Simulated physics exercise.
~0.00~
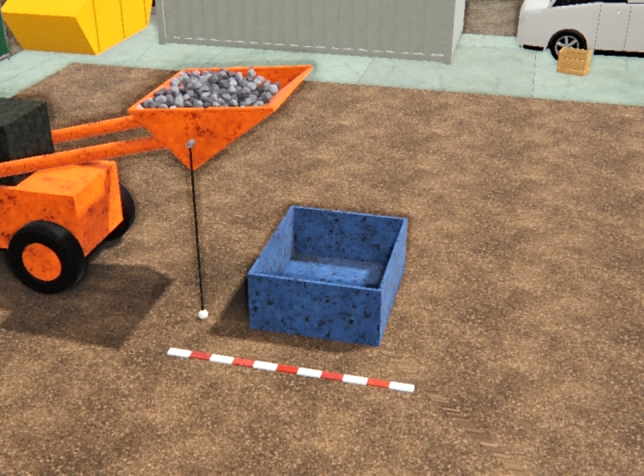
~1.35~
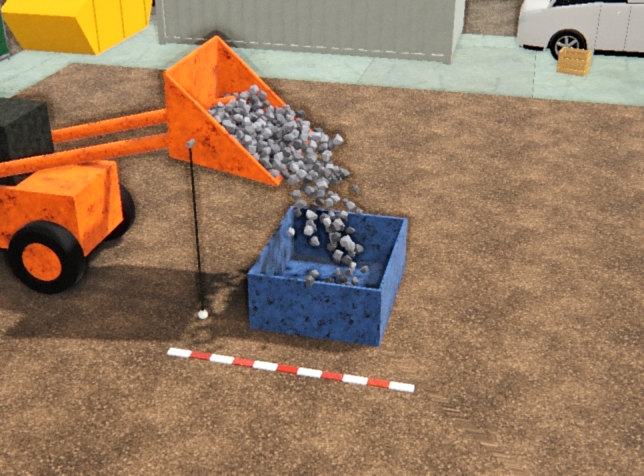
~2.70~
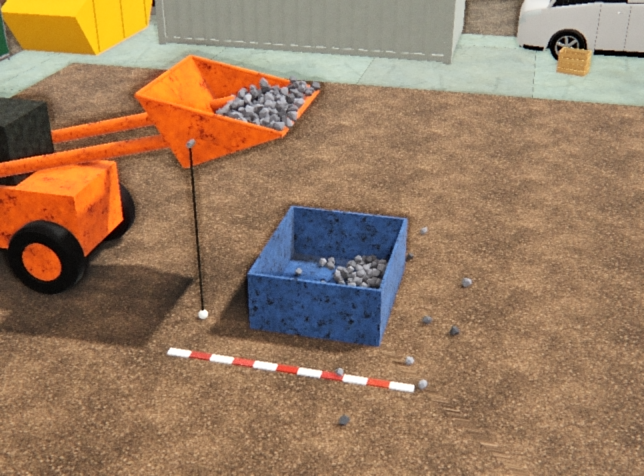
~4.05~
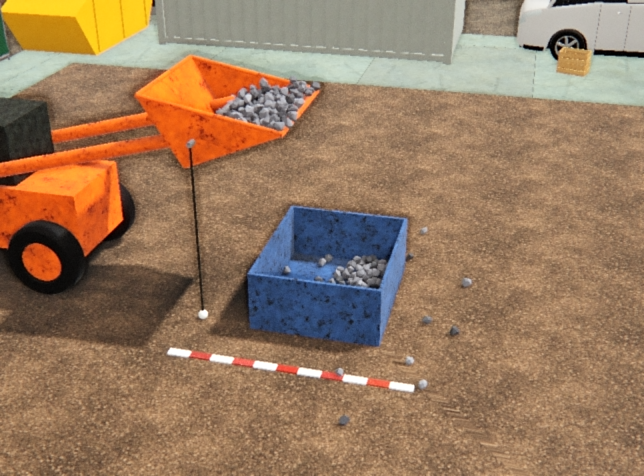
An orange loader bucket tips grey stones into a blue bin, then tilts back still partly full.
